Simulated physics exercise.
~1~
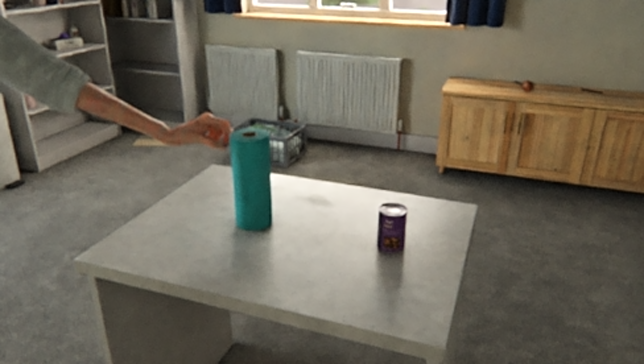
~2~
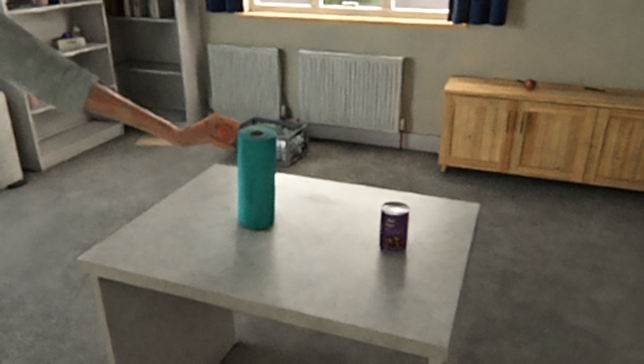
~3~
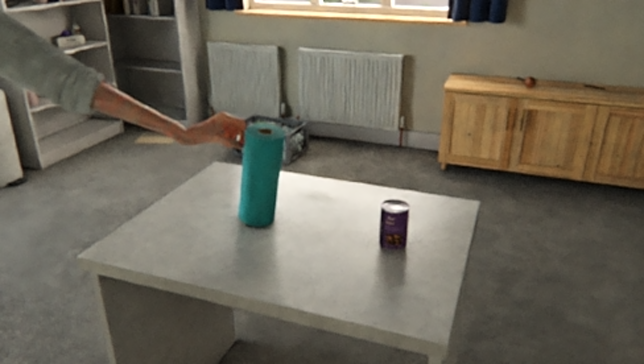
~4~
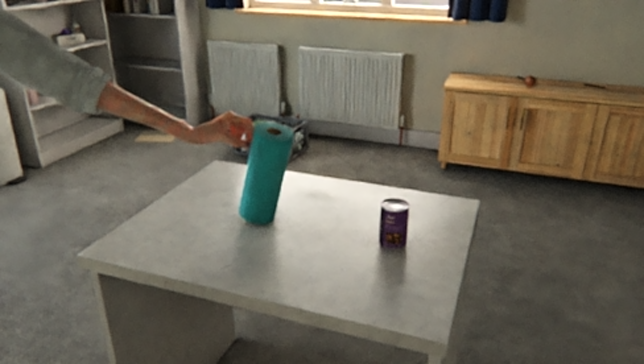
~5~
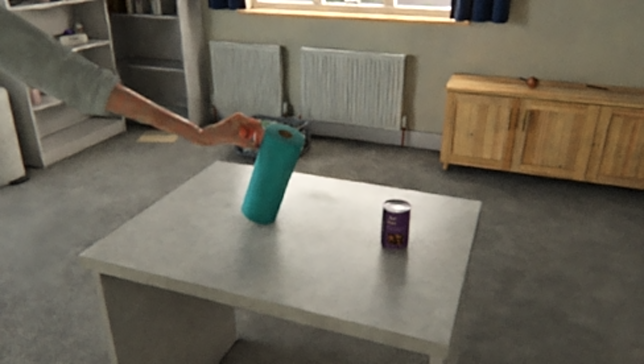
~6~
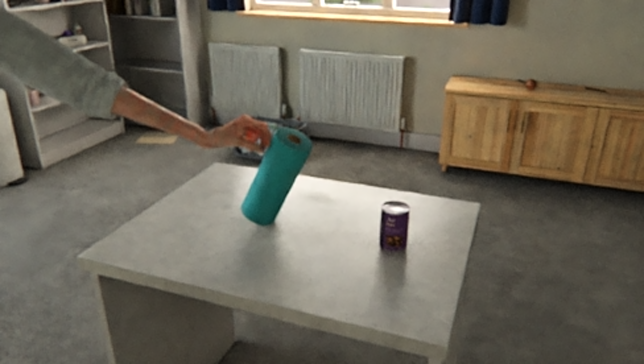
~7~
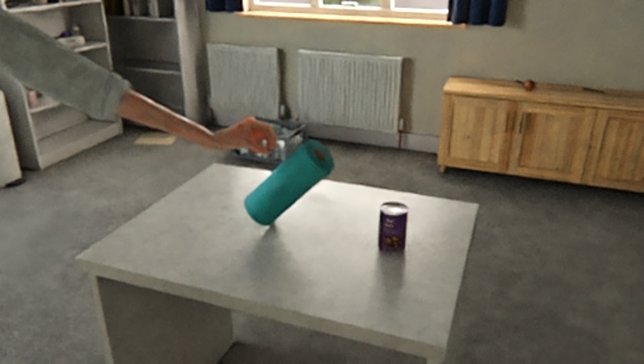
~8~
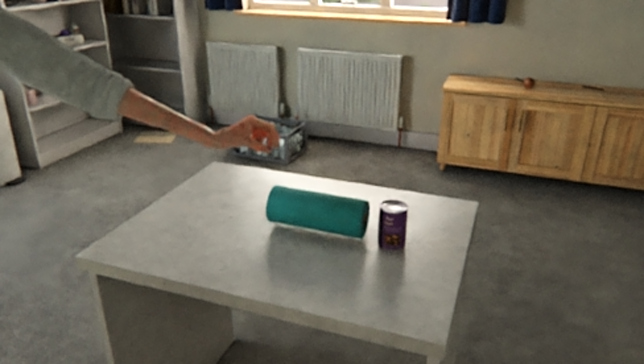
In a carpeted room with radiators under a window and a wooden sideboard to the right, a slightly swaying camera looks down on a pale grey table. A turquoise roll stands upright left of the table's centre, and a small purple tin stands to its right. An arm in a grey-green sleeve reaches in from the left, its hand meeting the top of the roll. The hand pushes rightward, and the roll leans further and further. It then tips past the fingers and topples, ending on its side close to the tin, which stays standing.
